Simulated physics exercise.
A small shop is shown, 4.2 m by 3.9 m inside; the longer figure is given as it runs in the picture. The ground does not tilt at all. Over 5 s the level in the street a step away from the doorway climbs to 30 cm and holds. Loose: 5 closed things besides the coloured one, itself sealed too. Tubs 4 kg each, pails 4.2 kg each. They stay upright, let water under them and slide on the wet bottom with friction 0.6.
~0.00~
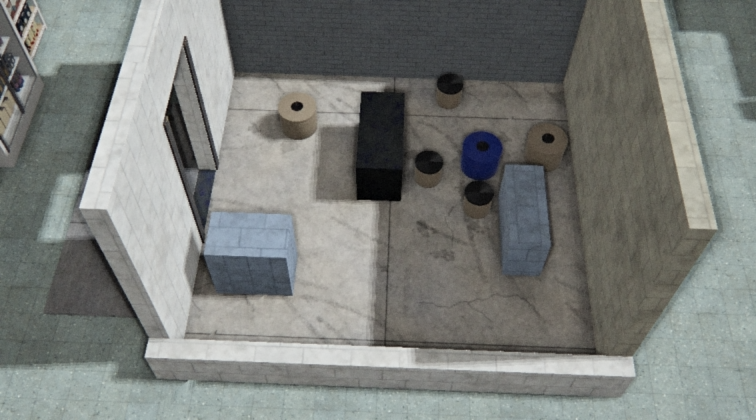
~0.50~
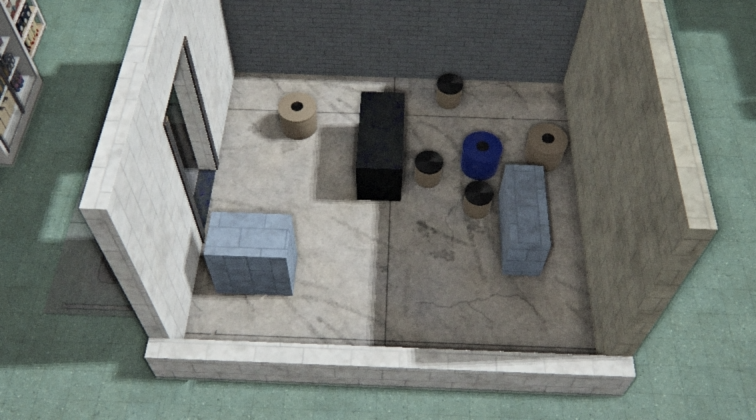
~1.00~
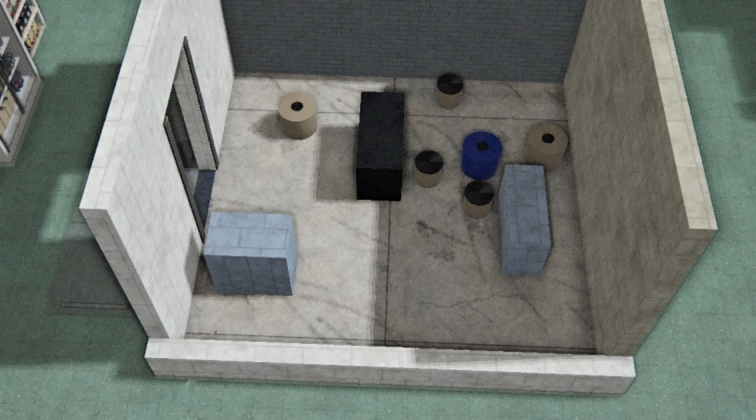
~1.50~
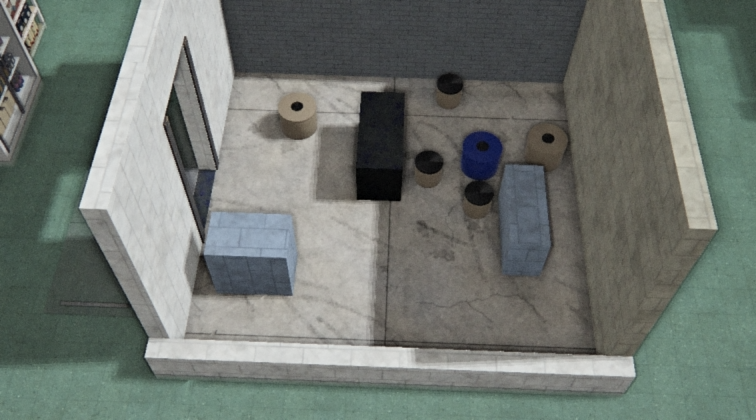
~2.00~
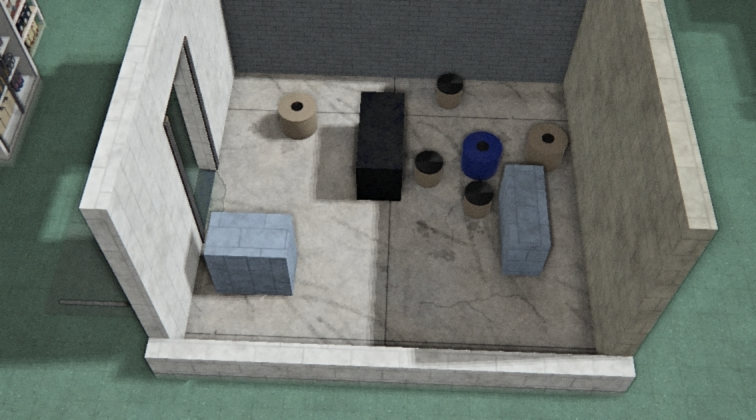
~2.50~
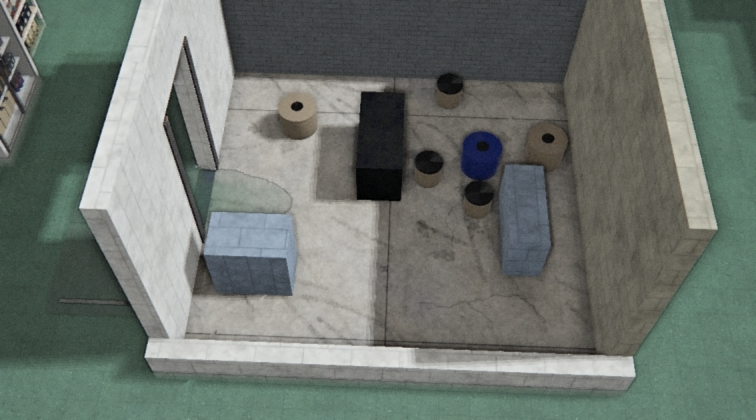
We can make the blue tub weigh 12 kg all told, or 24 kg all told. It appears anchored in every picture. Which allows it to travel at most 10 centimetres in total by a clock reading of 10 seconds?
I would say it takes the heavier mass.
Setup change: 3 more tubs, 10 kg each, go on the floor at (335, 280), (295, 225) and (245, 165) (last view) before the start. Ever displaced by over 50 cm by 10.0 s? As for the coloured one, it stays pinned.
Result, in order - falls shy; exceeds it; exceeds it.
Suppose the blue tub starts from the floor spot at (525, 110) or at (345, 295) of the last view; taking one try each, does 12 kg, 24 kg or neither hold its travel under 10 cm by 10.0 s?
Well, first only the heavy mass succeeds, and next the light mass is sufficient.
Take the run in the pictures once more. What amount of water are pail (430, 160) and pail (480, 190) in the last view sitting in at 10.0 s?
About 7 and 11 cm.
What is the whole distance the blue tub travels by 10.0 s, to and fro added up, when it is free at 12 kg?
Path length near 80 cm.
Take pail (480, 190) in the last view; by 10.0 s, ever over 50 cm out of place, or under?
That one is below half a metre, as it turns out.
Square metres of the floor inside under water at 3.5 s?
Some 3.0 m2 of it.
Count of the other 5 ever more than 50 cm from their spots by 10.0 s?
My count gives 4.
After 3.5 s the blue tub would be 0 cm from its start with 12 kg and 0 cm from its start with 24 kg; 0 cm of water round it then.
After 4.5 s the blue tub would be 0 cm from its start with 12 kg and 0 cm from its start with 24 kg; 0 cm of water round it then.
After 7.0 s the blue tub would be 0 cm from its start with 12 kg and 0 cm from its start with 24 kg; 4 cm of water round it then.
After 10.0 s the blue tub would be 74 cm from its start with 12 kg and 0 cm from its start with 24 kg; 8 cm of water round it then.
